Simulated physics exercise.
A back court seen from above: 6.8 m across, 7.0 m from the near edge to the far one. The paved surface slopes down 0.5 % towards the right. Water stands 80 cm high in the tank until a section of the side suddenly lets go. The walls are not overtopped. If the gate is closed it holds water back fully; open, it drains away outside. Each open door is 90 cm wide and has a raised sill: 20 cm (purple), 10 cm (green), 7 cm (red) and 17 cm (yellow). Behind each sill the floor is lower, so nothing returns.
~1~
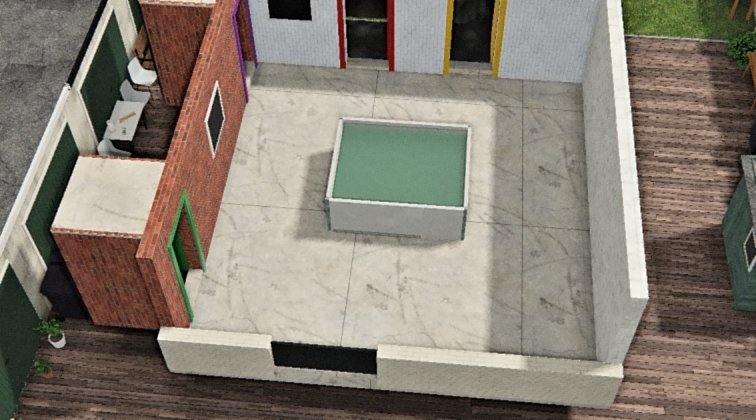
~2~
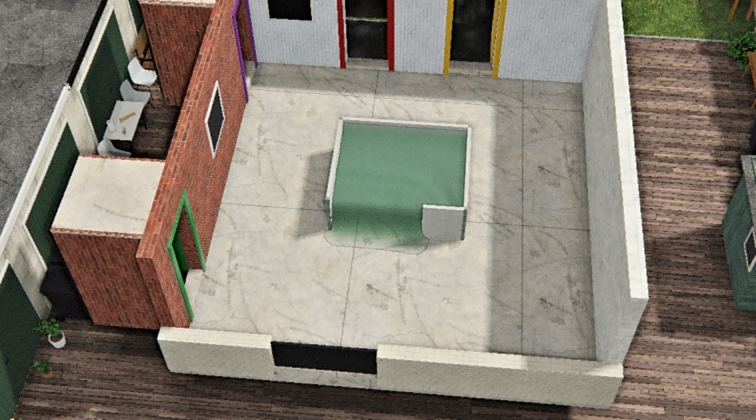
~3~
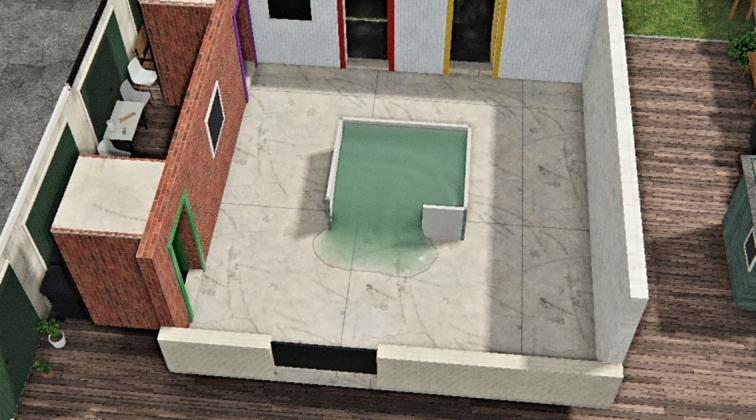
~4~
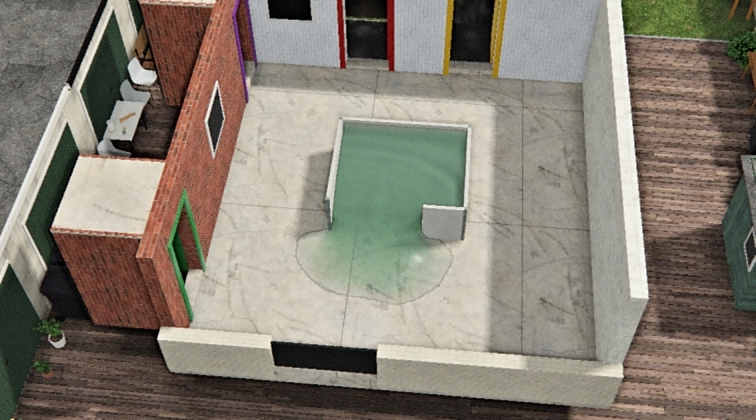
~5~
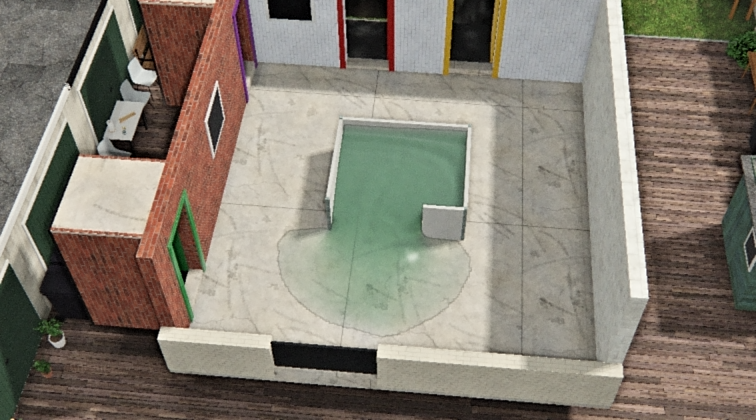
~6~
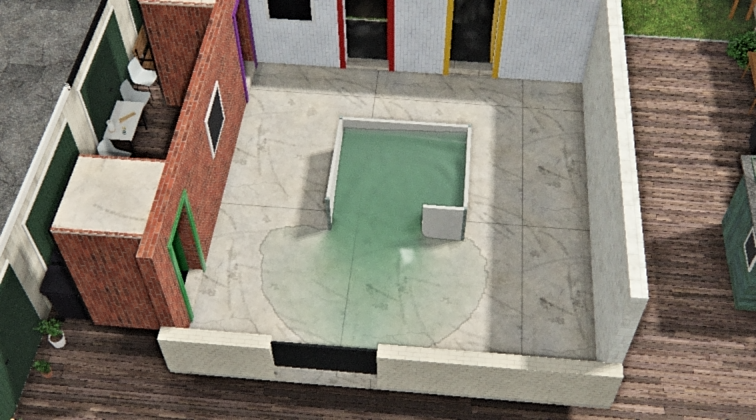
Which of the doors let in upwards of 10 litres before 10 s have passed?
Door by door: At the purple door it does not reach the limit; at the green door it goes over the limit; at the red door it exceeds the limit; at the yellow door it does not reach the limit.
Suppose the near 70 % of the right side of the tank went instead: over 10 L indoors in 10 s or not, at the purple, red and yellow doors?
Then: Purple not over, red under, yellow below.
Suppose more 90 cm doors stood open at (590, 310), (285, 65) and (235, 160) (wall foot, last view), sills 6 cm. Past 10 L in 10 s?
In that order: Over, past it, not over.
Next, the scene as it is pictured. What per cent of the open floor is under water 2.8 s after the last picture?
About 50 per cent.
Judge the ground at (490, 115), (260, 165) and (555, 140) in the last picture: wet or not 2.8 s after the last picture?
In turn: Still dry, under water, dry.
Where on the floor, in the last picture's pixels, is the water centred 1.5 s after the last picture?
Near (367, 268).
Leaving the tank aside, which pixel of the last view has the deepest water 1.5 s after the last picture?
Around (195, 351).
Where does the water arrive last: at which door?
Last comes the yellow one.
Then, 0.7 s after the last picture water covers 30 % of the floor and is deepest (48 cm) near (348, 354); purple door not reached, green door not reached, red door not reached, yellow door not reached.
Then, 1.5 s after the last picture water covers 30 % of the floor and is deepest (60 cm) near (195, 351); purple door not reached, green door 24 cm at the sill, 5 L in, red door not reached, yellow door not reached.
Then, 2.8 s after the last picture water covers 50 % of the floor and is deepest (30 cm) near (185, 350); purple door not reached, green door 25 cm at the sill, 111 L in, red door not reached, yellow door not reached.
Then, 5.3 s after the last picture water covers 90 % of the floor and is deepest (18 cm) near (579, 383); purple door 6 cm at the sill, 0 L in, green door 15 cm at the sill, 192 L in, red door 11 cm at the sill, 5 L in, yellow door 4 cm at the sill, 0 L in.
Then, 9.3 s after the last picture water covers 100 % of the floor and is deepest (16 cm) near (577, 98); purple door 8 cm at the sill, 0 L in, green door 6 cm at the sill, 204 L in, red door 8 cm at the sill, 26 L in, yellow door 12 cm at the sill, 0 L in.
